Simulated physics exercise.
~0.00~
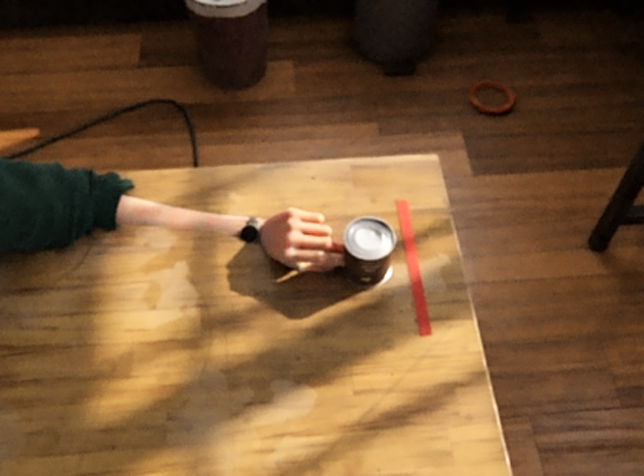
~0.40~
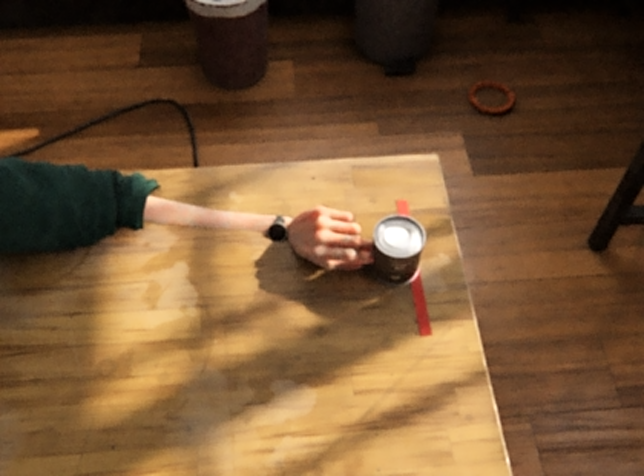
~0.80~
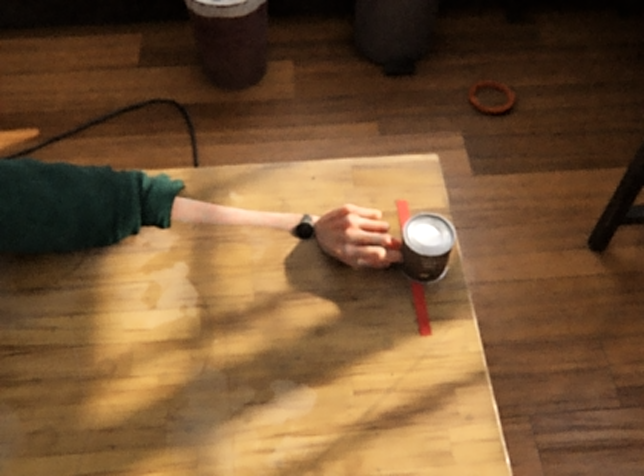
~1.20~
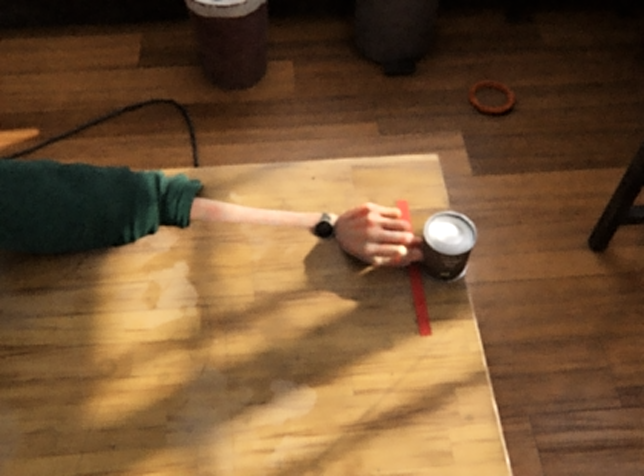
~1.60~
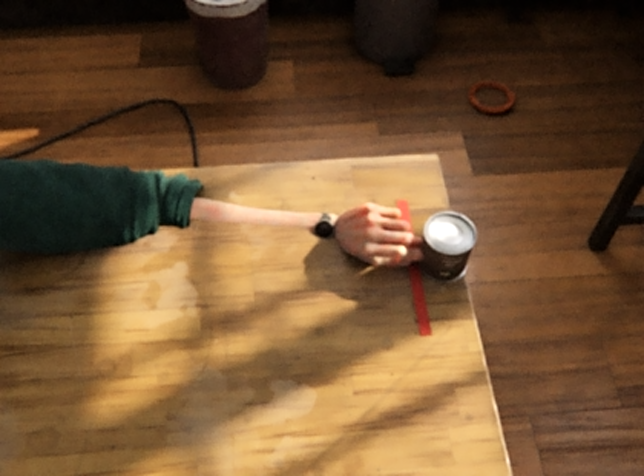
A small brown pot with a pale top was nudged to the right across a wooden table by someone's fingertips, passing over a strip of red tape, and it came to rest near the table's edge, still on top, with the hand beside it.
